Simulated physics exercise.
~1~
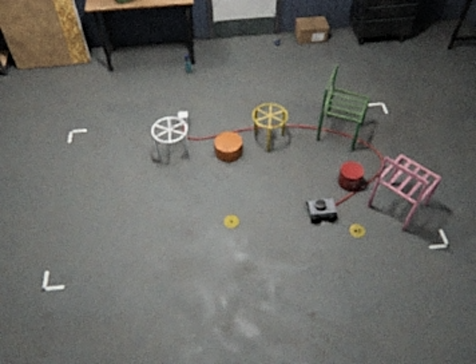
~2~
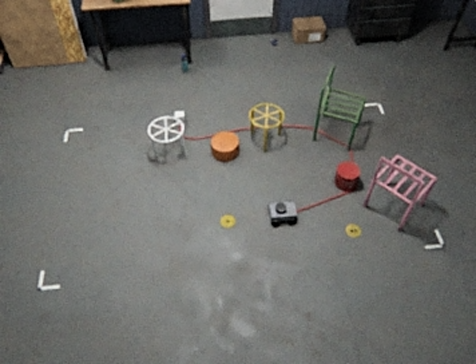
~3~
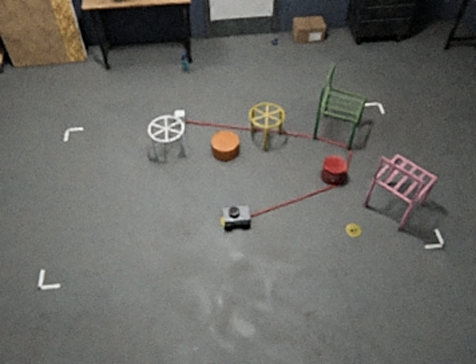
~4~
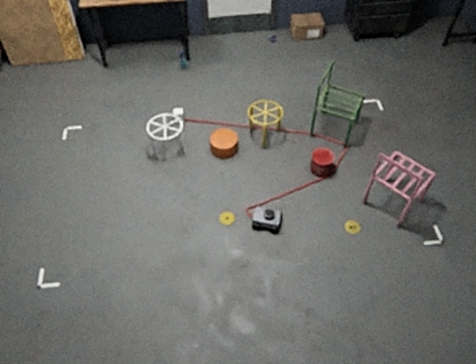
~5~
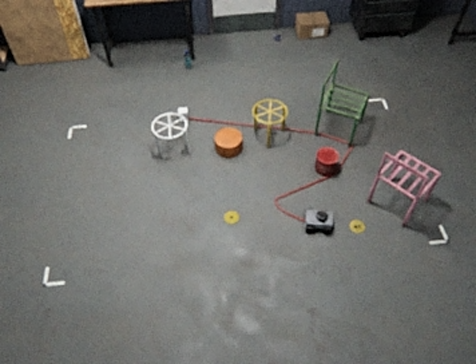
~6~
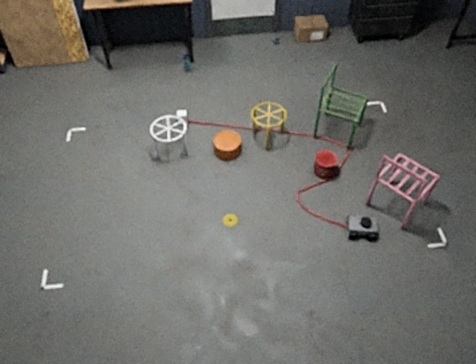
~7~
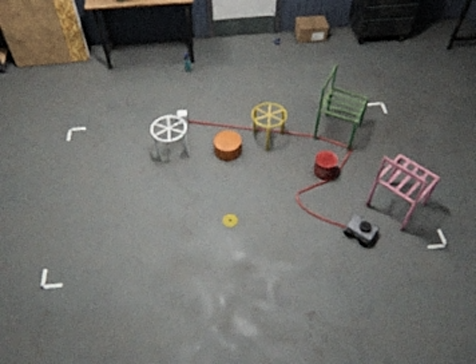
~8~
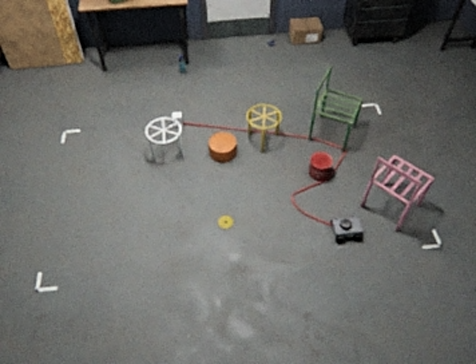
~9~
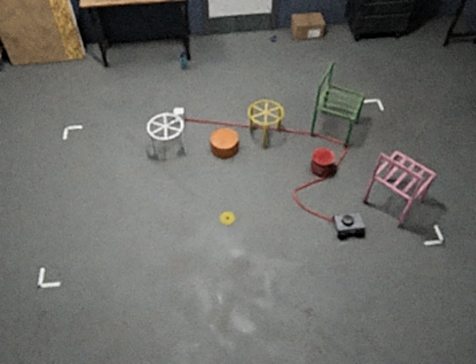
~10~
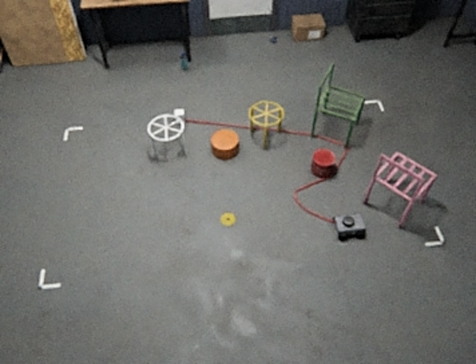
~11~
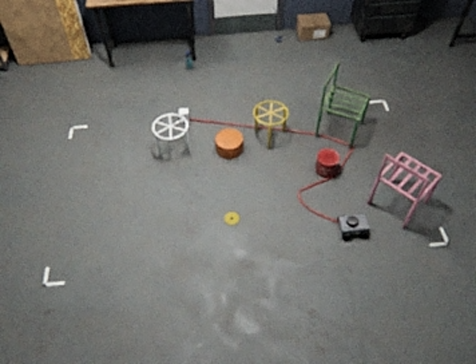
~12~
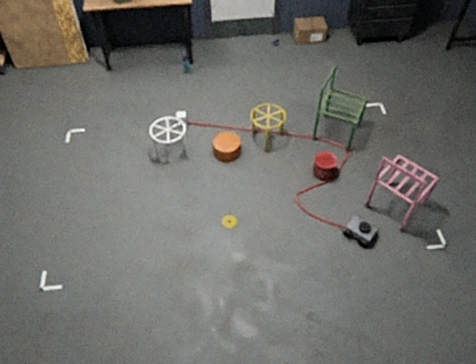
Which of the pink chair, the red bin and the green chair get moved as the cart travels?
Only the red bin is moved, ending up a little to the left of where it began. The pink chair and the green chair both stay in place.
